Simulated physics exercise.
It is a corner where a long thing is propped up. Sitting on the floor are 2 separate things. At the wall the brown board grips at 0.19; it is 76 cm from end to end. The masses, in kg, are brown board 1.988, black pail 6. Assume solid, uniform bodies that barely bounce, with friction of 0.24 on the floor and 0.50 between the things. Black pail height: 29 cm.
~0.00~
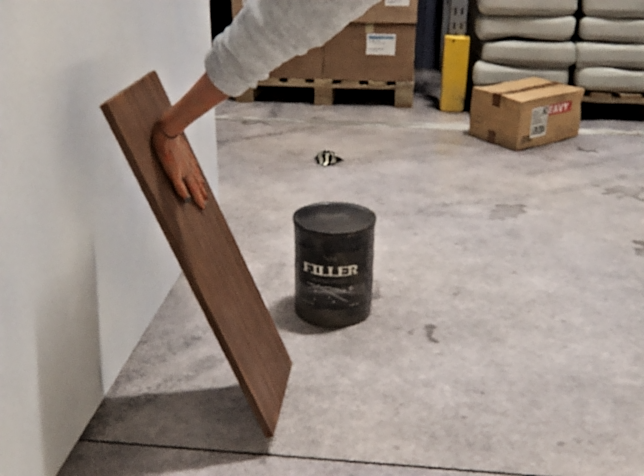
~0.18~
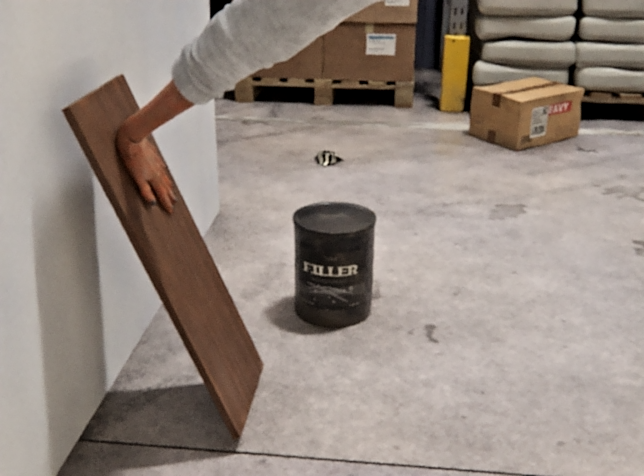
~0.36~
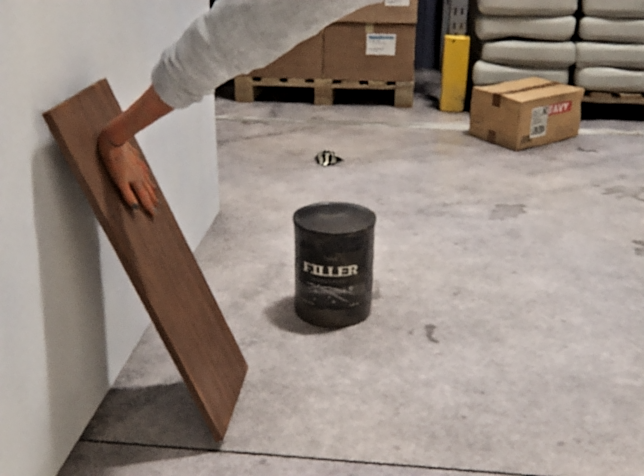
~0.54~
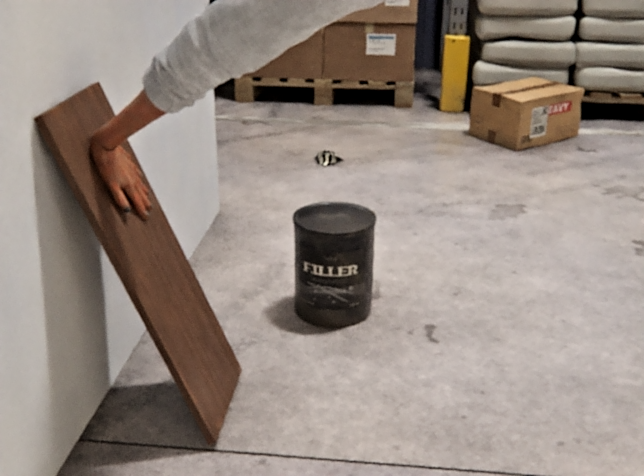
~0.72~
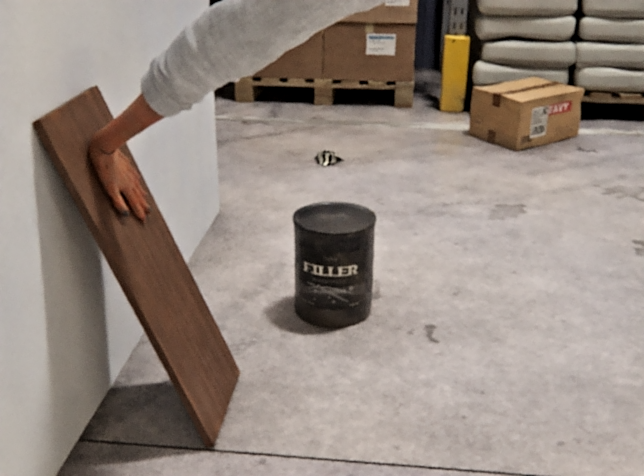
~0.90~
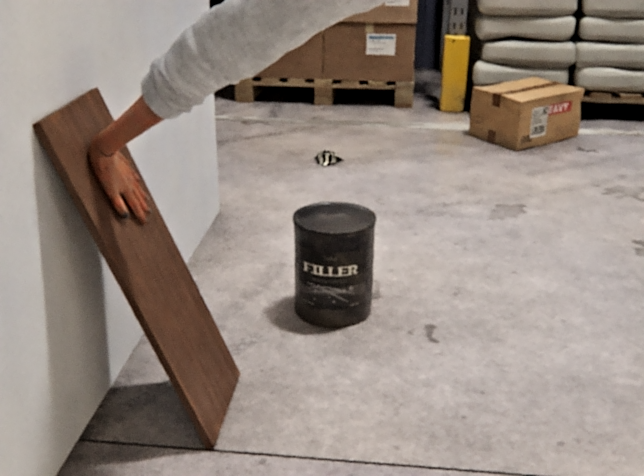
To begin with, a gray-sleeved arm holds a slanted brown board near a pale wall, with a black pail labeled FILLER standing on the concrete floor to its right. The hand moves the board left until it leans on the wall, then stays pressed against it while the pail remains still.
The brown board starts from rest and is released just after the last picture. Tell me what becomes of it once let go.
It stays where it was.
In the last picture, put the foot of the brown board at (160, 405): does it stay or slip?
Placed there, the foot grips firmly.
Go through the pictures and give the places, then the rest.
In the first picture, 14 cm from its place; brown board (211, 255); black pail (334, 264).
In the second picture, 7 cm from its place; brown board (178, 257); black pail (334, 264).
In the third picture, 3 cm from its place; brown board (161, 260); black pail (334, 264).
In the fourth picture, 1 cm from its place; brown board (154, 264); black pail (334, 264).
The fifth picture shows leant on the wall, still held; brown board (152, 266); black pail (334, 264).
The sixth picture shows leant on the wall, still held; brown board (152, 269); black pail (334, 264).
After 1.10 s, no change.
After 1.40 s, brown board resting near (152, 269).
In the end (2.2 s), both under 10 cm from the start. At the end, from the last picture's camera, brown board near (152, 269). The board holds.
